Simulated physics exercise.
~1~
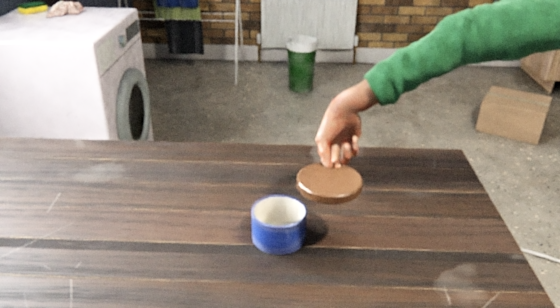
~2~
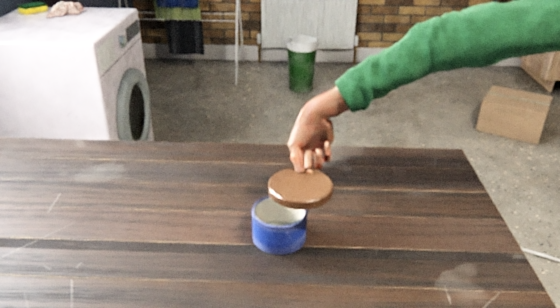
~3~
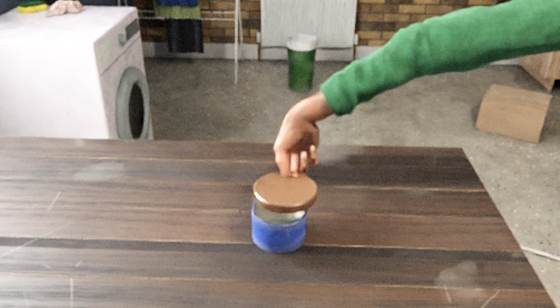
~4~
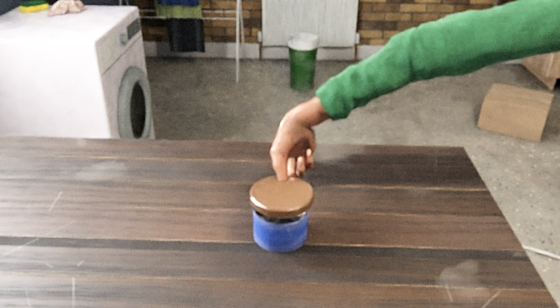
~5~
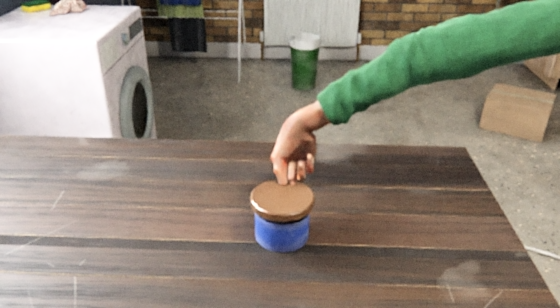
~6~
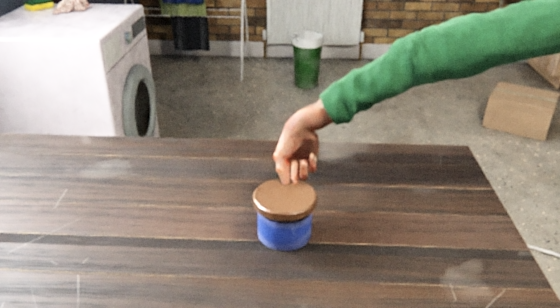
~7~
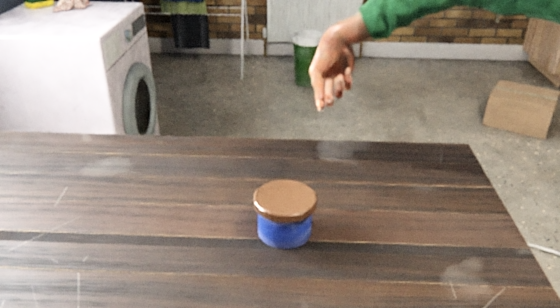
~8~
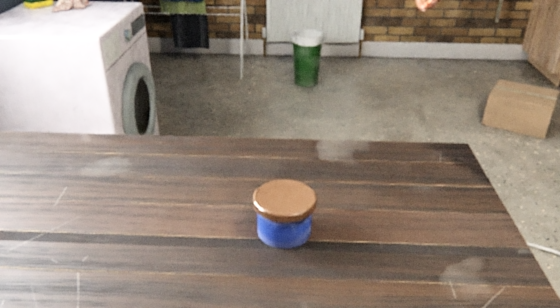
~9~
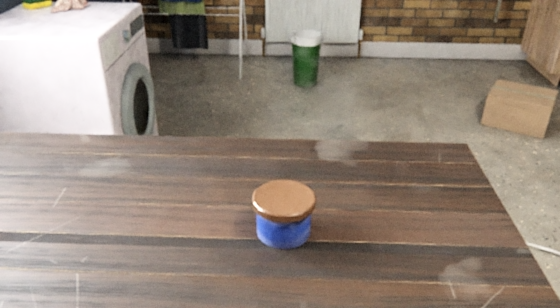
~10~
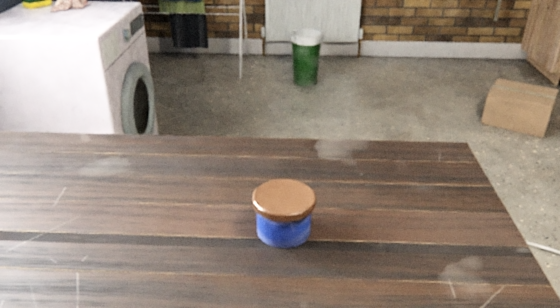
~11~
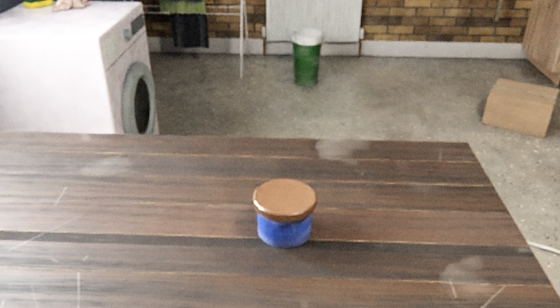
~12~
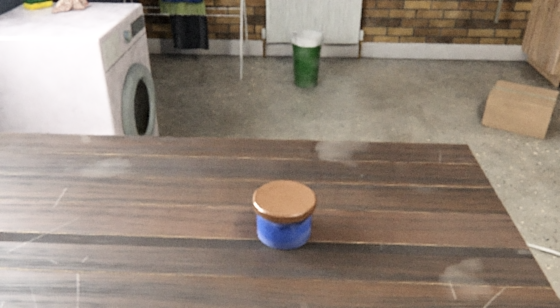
On a wooden table, a hand lowers a brown coaster onto a blue container, covering it.
